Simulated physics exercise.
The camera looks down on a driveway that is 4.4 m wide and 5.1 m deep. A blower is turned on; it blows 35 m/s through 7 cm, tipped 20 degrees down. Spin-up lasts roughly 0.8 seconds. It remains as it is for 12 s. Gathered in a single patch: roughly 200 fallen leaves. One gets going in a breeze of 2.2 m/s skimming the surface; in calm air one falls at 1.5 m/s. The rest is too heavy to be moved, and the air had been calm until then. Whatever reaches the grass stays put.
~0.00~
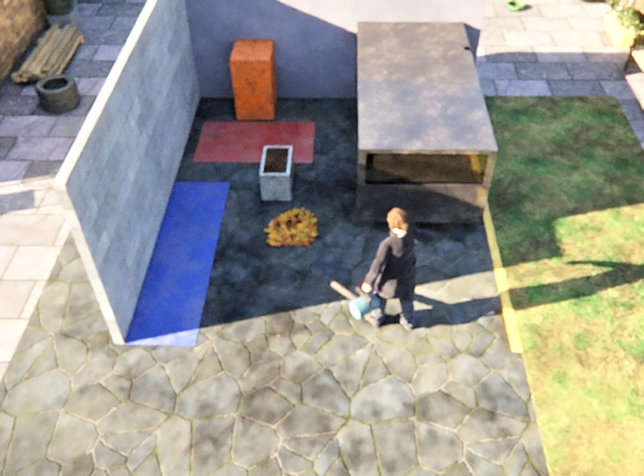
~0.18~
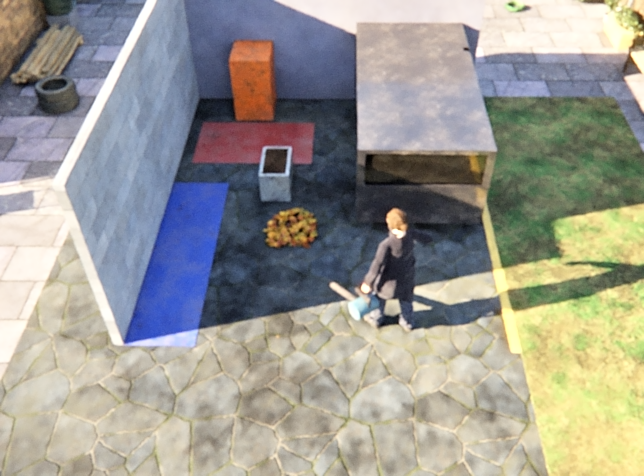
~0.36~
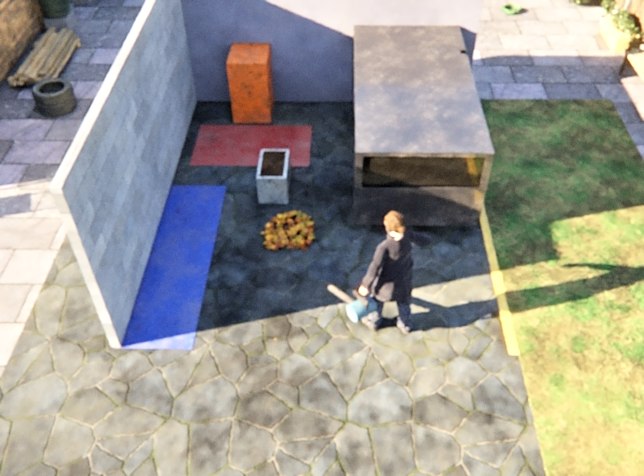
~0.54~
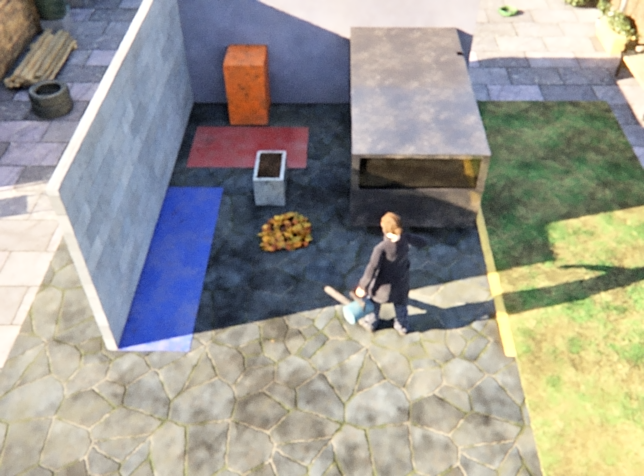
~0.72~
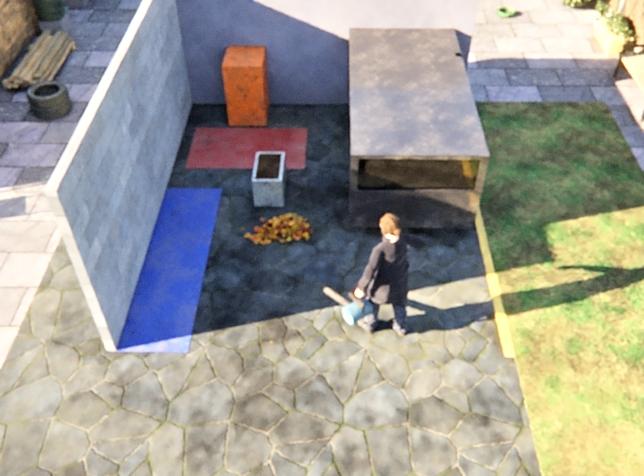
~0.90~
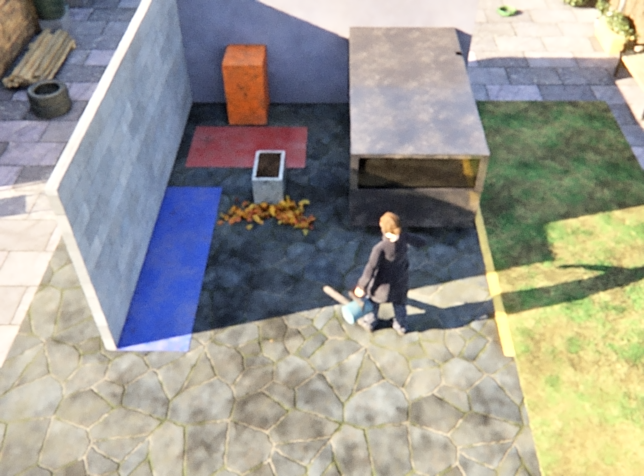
On a stone-paved driveway, a person in dark clothes stood holding a blower near a small pile of orange leaves, which stayed still at first, then spread out and shifted back toward a square planter.
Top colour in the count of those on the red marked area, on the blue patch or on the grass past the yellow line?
The red one.
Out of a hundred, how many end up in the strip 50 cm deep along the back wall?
About 50 %.
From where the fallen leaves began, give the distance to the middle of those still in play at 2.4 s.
The middle has shifted by around 1.8 m.
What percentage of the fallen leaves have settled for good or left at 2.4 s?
Estimate: Close to 5 %.
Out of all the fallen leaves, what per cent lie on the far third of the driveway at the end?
It comes out near 90 in a hundred.
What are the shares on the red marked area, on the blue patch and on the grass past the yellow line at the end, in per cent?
About 40 % red, 0 % blue and 0 % yellow.
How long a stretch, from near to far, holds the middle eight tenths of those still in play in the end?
Spread: Approx. 1.6 m.
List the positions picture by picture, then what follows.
In the first picture, the middle of the fallen leaves is near (293, 230), none has stirred yet and the mouth of the blower is at (331, 283).
In the second picture, the middle of the fallen leaves is near (292, 229), none has stirred yet, the red marked area is centred on (255, 142), the blue patch is centred on (183, 254) and the yellow line is centred on (486, 200).
In the third picture, the middle of the fallen leaves is near (289, 231), none has stirred yet, the top of a planter is at (273, 164) and the top of a car is at (414, 80).
In the fourth picture, the middle of the fallen leaves is near (286, 233) and none has stirred yet.
In the fifth picture, the middle of the fallen leaves is near (284, 230), the farthest in sight from the blower is at (288, 216) and about 45 % have left their places.
In the sixth picture, the middle of the fallen leaves is near (277, 213), the farthest in sight from the blower is at (237, 200) and about 85 % have left their places.
After 2.4 s, 39 % are on the red marked area, 1 % on the blue patch and 0 % on the grass past the yellow line; the middle of those still in play is near (222, 169); 6 % have settled or left.
After 3.8 s, 40 % are on the red marked area, 0 % on the blue patch and 0 % on the grass past the yellow line; the middle of those still in play is near (217, 151); 16 % have settled or left.
After 6.6 s, 38 % are on the red marked area, 0 % on the blue patch and 0 % on the grass past the yellow line; the middle of those still in play is near (203, 138); 36 % have settled or left.
After 12.0 s, at the end, 35 % are on the red marked area, 0 % on the blue patch and 0 % on the grass past the yellow line; the middle of those still in play is near (229, 111).
